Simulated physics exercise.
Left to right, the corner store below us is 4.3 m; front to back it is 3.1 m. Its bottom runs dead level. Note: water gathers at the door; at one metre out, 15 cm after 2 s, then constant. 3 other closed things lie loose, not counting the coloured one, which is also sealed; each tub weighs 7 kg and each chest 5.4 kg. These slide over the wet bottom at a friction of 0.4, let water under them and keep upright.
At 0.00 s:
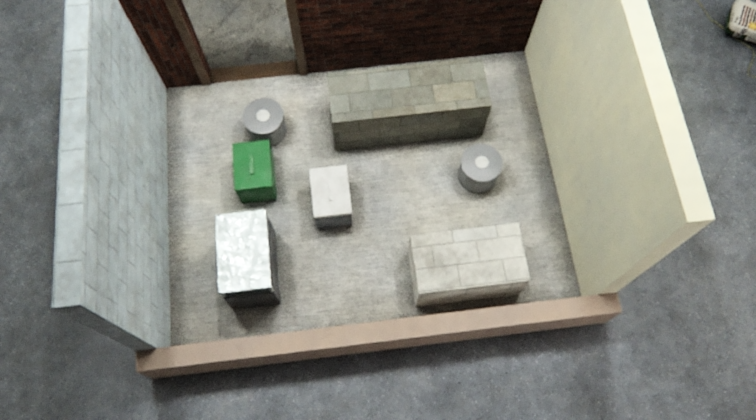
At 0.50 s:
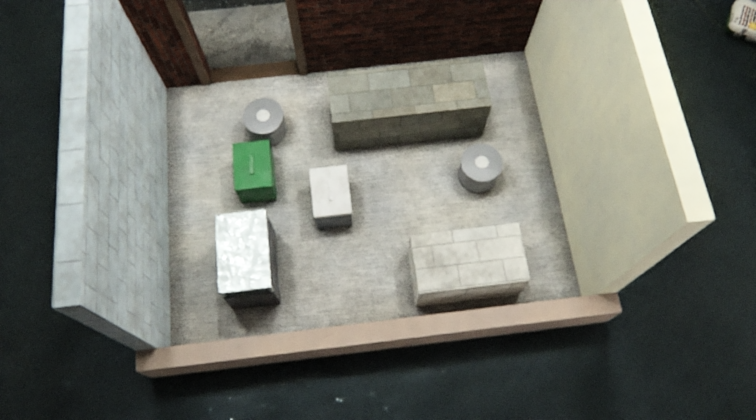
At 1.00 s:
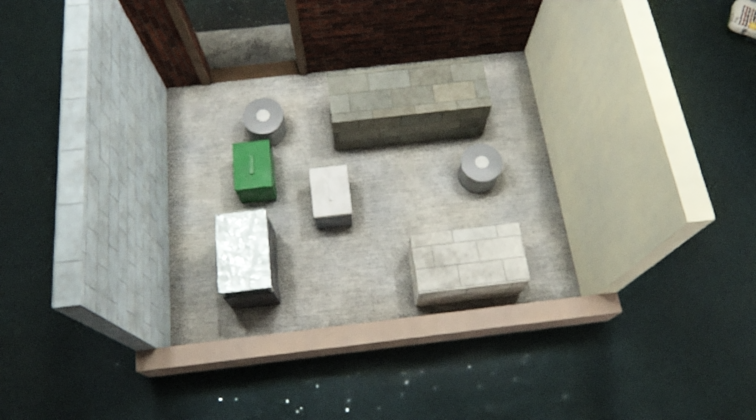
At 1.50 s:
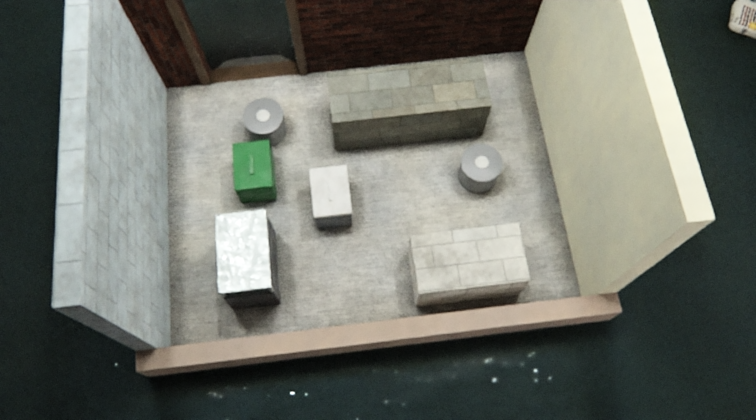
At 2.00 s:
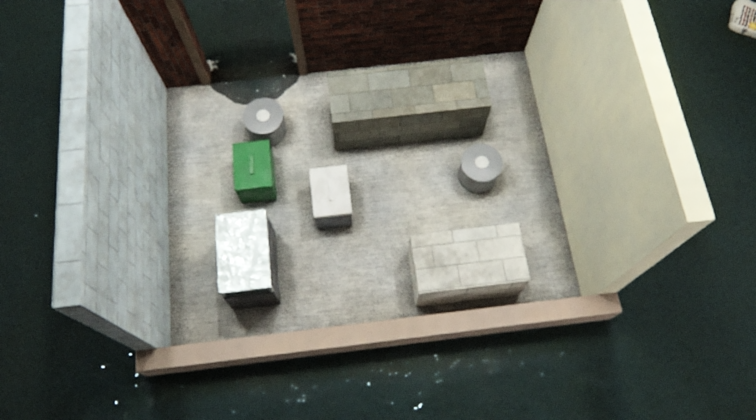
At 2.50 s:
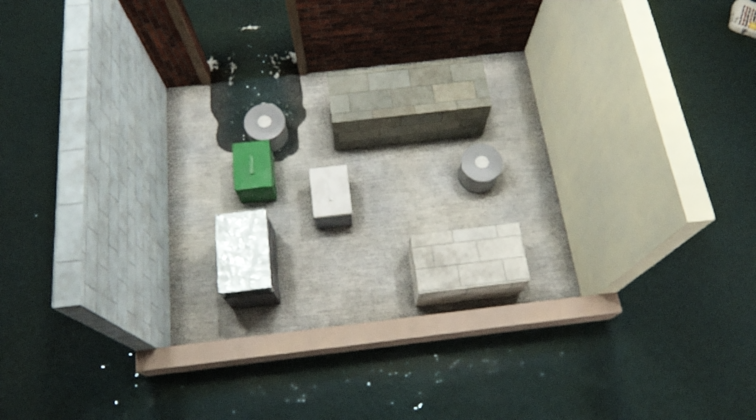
Dark water surrounded the small walled store, then crept in through the doorway at the back left and spread across the pale floor around a grey drum, which barely shifted behind the green chest.
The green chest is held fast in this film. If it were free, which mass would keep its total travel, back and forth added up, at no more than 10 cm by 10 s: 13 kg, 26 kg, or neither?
Only the heavy option passes.
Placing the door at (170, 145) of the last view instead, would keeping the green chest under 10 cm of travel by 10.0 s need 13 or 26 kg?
Under that change the large mass is required.
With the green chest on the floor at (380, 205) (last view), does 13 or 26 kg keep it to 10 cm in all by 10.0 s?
Here only the heavier suffices.
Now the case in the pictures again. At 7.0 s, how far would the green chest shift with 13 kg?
Displacement near 30 cm.
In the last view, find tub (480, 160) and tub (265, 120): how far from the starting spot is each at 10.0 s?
Respectively 5 and 200 centimetres.
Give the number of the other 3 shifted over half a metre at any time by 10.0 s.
Total: 2.
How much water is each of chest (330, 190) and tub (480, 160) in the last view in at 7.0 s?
I'd estimate 6 cm for the first and 1 cm for the second.
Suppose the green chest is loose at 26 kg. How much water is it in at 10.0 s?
Close to 8 cm deep.
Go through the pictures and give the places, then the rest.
In the first picture, the green chest at (252, 165), on the bottom; 0.0 m2 under water; 0 of 4 have shifted.
In the second picture, the green chest at (252, 165) rests on the ground; water covers 0.0 m2; 0 of 4 have shifted.
In the third picture, the green chest at (252, 165) rests on the ground; water covers 0.0 m2; 0 of 4 have shifted.
In the fourth picture, the green chest at (252, 165), on the bottom; 0.0 m2 under water; 0 of 4 have shifted.
In the fifth picture, the green chest at (252, 165) rests on the ground; water covers 0.2 m2; 0 of 4 have shifted.
In the sixth picture, the green chest at (252, 165) rests on the ground; 0.7 m2 under water; 1 of 4 have shifted.
After 3.5 s the green chest would be 9 cm from its start with 13 kg and 1 cm from its start with 26 kg; 4 cm of water round it then.
After 4.5 s the green chest would be 35 cm from its start with 13 kg and 1 cm from its start with 26 kg; 4 cm of water round it then.
After 7.0 s the green chest would be 35 cm from its start with 13 kg and 1 cm from its start with 26 kg; 4 cm of water round it then.
After 10.0 s the green chest would be 37 cm from its start with 13 kg and 1 cm from its start with 26 kg; 8 cm of water round it then.
